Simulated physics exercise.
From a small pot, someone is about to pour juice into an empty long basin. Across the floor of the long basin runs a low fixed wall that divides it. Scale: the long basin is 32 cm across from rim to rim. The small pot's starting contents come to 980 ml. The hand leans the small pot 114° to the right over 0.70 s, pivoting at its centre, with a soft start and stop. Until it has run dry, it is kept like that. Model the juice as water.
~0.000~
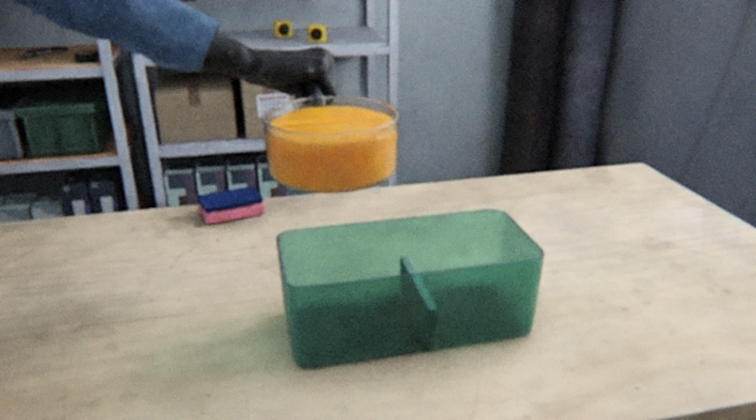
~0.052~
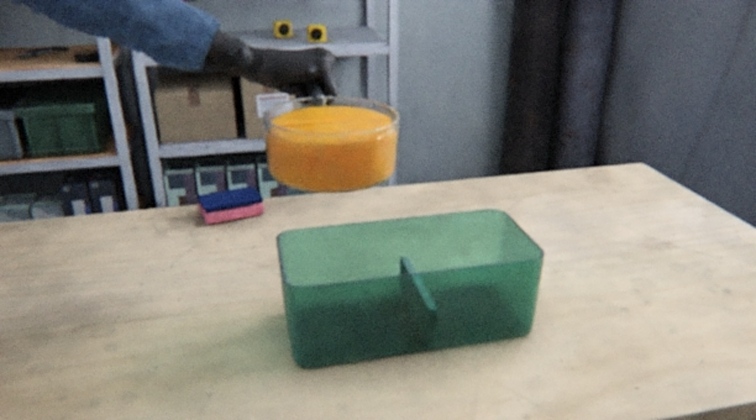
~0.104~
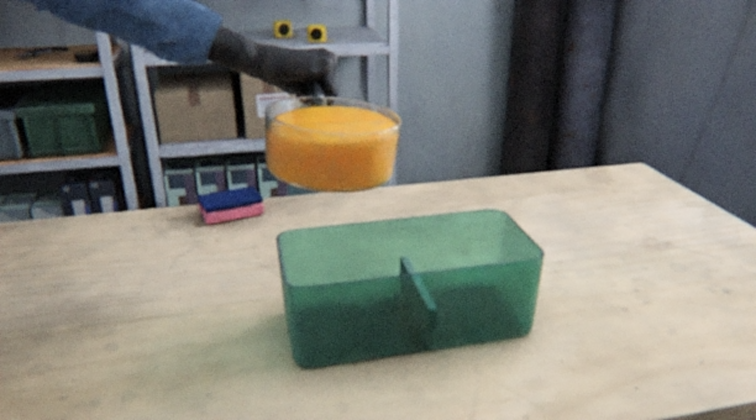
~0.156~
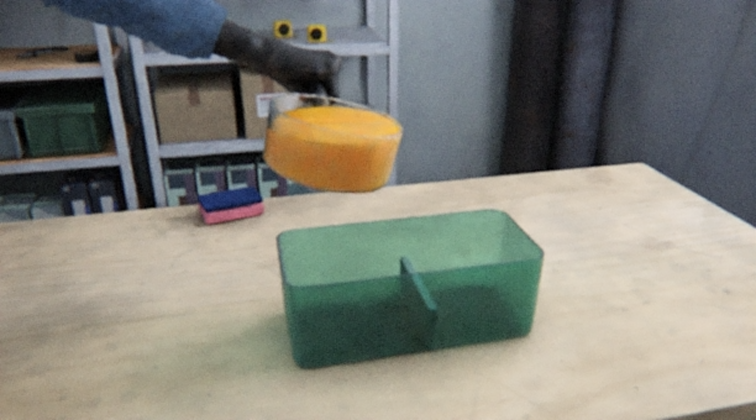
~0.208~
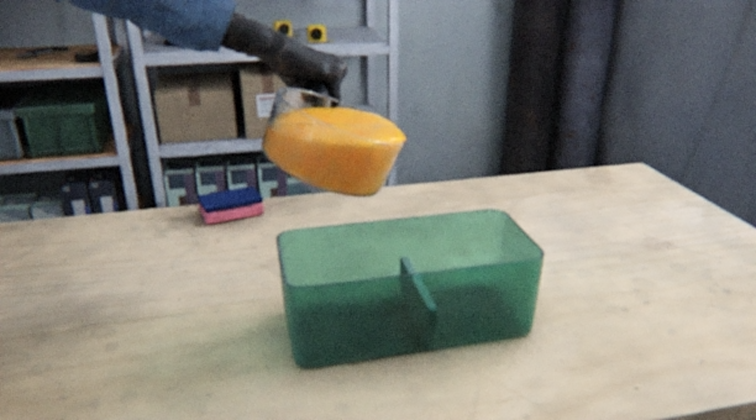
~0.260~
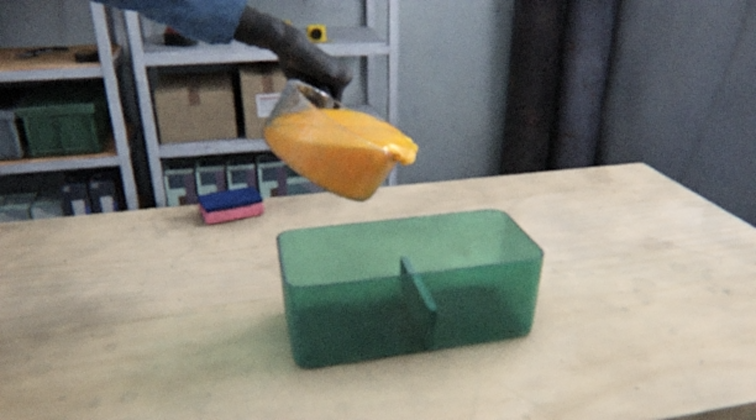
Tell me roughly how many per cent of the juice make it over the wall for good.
Roughly 63 per cent make it over.
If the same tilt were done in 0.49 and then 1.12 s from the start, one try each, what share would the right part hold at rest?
Near 50 in a hundred on the first go and near 75 in a hundred on the second.
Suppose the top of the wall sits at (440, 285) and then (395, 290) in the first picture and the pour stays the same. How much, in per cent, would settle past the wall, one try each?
I'd say 30 percent on the first go, 80 percent on the next.
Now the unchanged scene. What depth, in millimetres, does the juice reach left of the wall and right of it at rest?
Left roughly 14 mm; right roughly 32 mm.
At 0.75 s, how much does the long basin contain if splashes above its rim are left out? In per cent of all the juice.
90 per cent, give or take a little.
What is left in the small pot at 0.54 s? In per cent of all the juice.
Near 16 in a hundred.
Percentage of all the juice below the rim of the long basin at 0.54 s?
I'd estimate some 46 percent of the liquid.
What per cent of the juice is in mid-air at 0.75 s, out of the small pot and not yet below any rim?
8 per cent or so.
After 0.54 s the tilt is 100° and 15 per cent is still to pour, 1 is left of the wall and 45 right of it.
After 0.75 s the tilt is 114° and 2 per cent is still to pour, 29 is left of the wall and 61 right of it.
After 0.96 s the tilt is 114° and 0 per cent is still to pour, 36 is left of the wall and 63 right of it.
After 1.20 s the tilt is 114° and 0 per cent is still to pour, 36 is left of the wall and 63 right of it.
In the end 36 per cent lies left of the wall, 63 right of it and 1 outside.
